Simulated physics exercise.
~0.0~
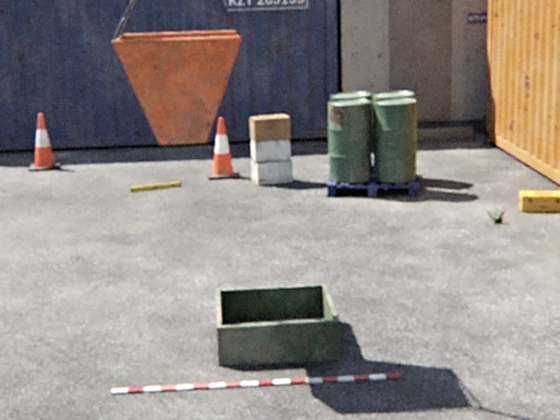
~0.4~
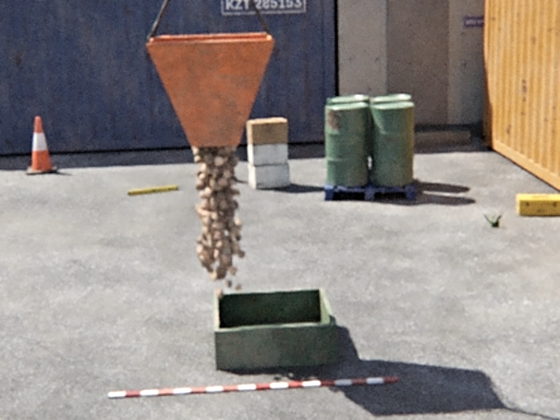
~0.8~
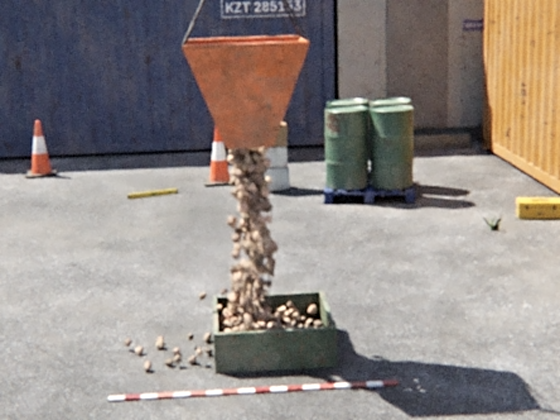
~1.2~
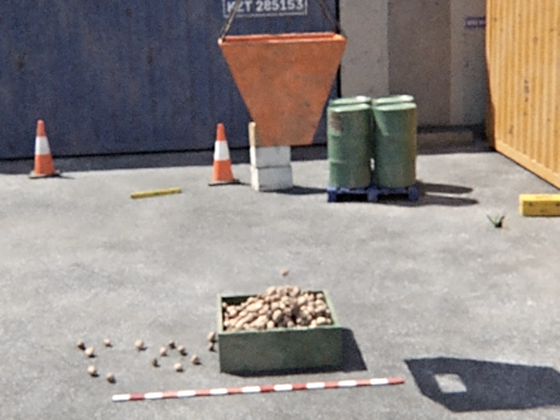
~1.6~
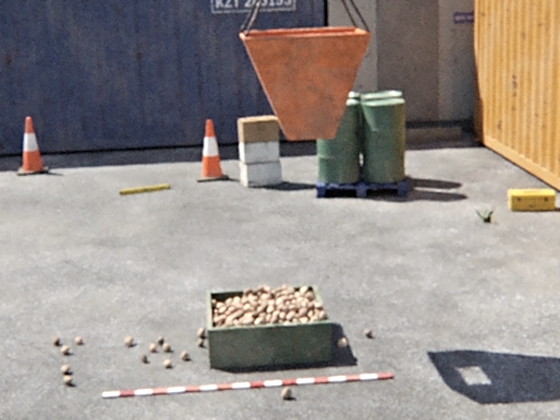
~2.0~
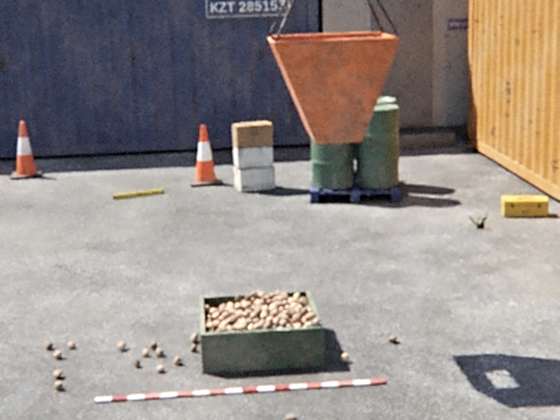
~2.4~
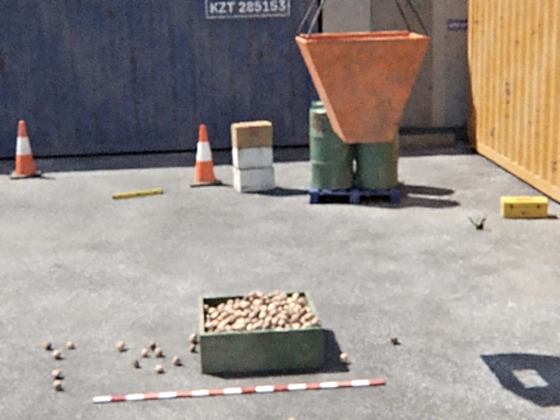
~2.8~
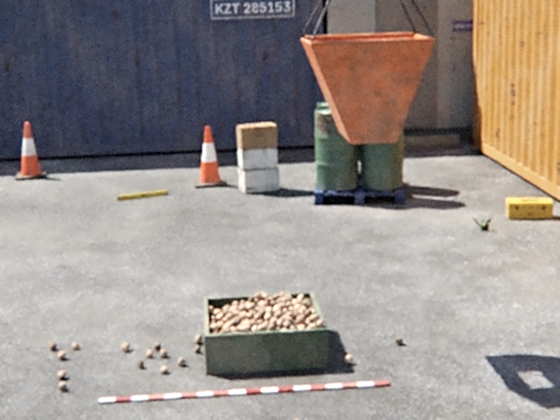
In a paved yard, an orange skip moving right pours round stones into a green bin, filling it and leaving a few scattered.
